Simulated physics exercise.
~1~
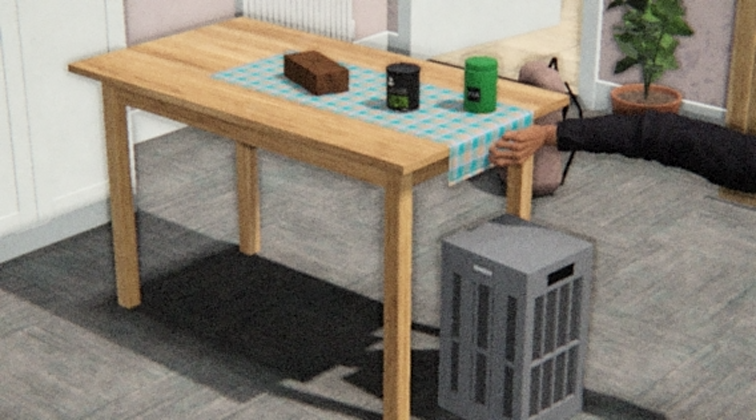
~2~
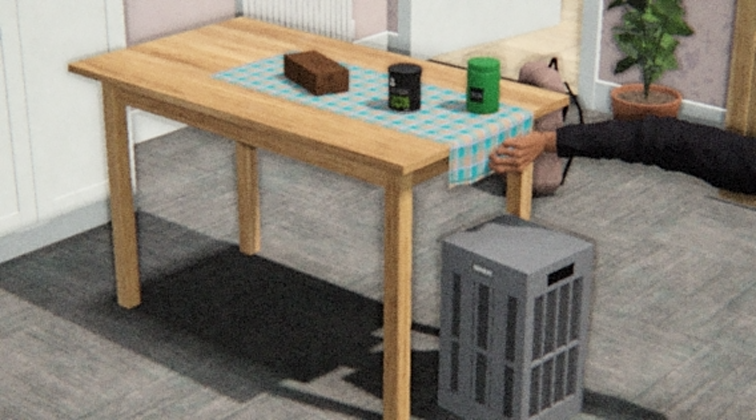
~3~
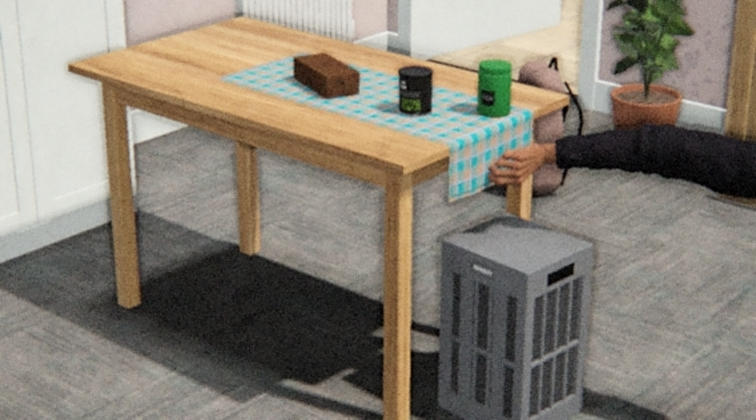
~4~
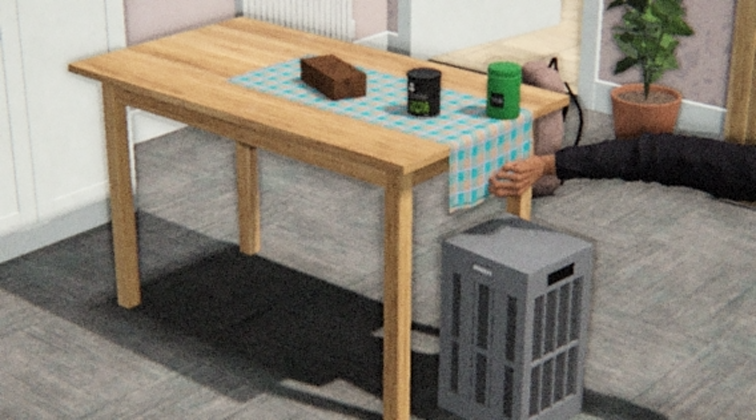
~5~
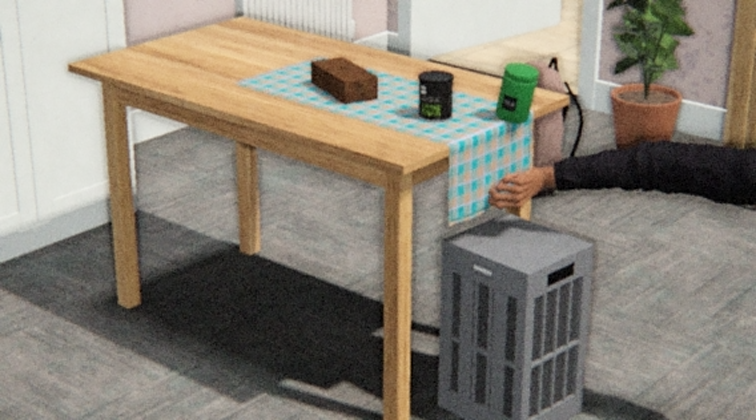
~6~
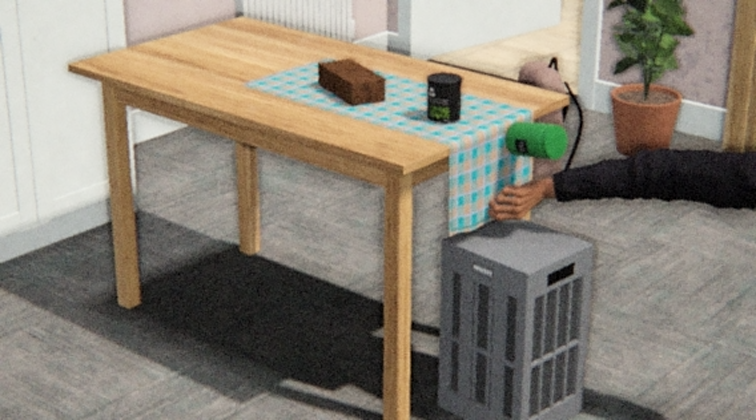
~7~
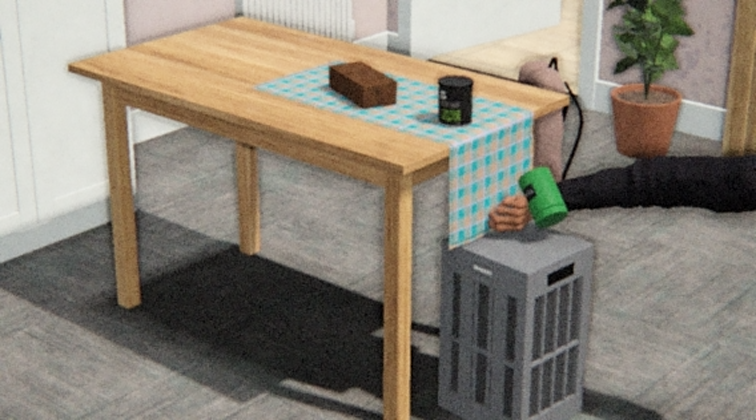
A hand reaching in from the right tugs a turquoise checked runner over the end of a wooden table, seen from slightly above in a grey-floored room by a fixed camera. On the cloth sit a brown brick, a black tin and, nearest the end, a green jar, with a grey crate below. As the hem is drawn down, all three ride steadily rightward. The jar leans at the edge, tips onto its side and drops off. Finally the hem reaches the crate, the jar is upside down beside the hand, and the tin and brick remain on the table.
